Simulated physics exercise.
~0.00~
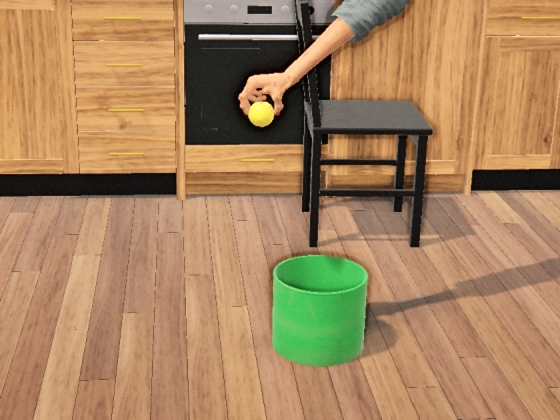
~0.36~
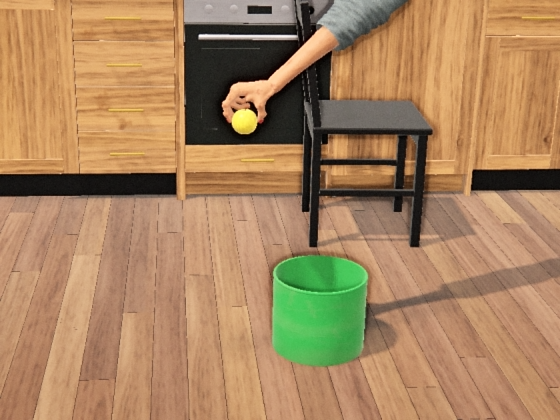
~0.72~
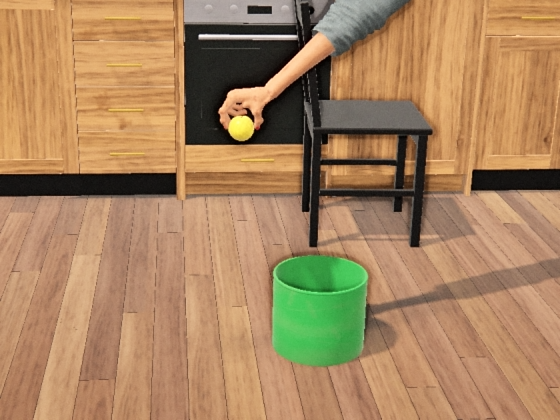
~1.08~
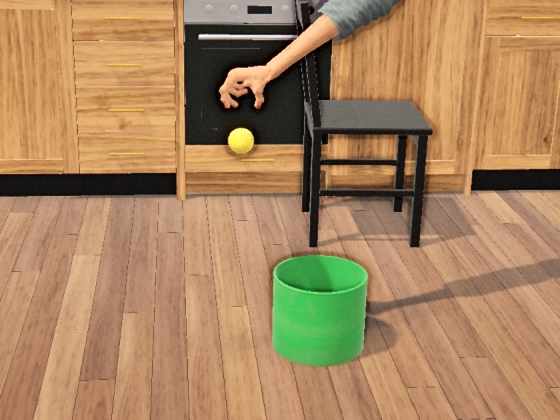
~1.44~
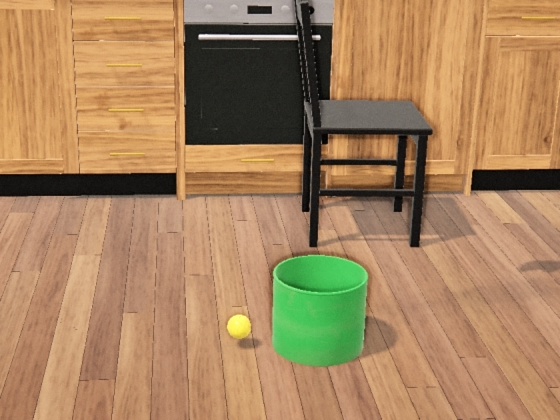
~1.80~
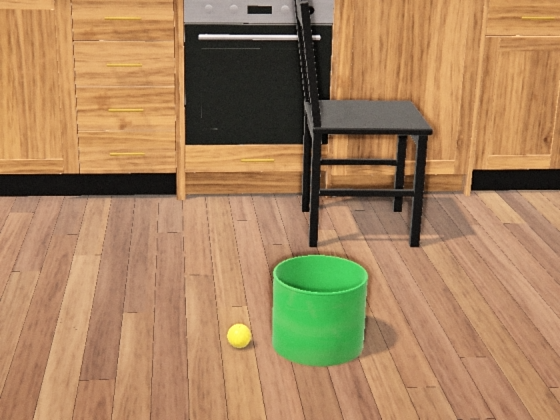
A bare hand with a grey sleeve reaches in from the top of a kitchen with wooden cabinets and a dark oven, seen from slightly above, holding a small round yellow object. A black chair stands behind a green, open-topped container on the wood plank floor. The hand moves a little left and down, carrying the yellow object to a spot left of the container. It then lets go and draws back as the object starts to fall. The object drops straight down, misses the container and ends up on the floor just to its left.
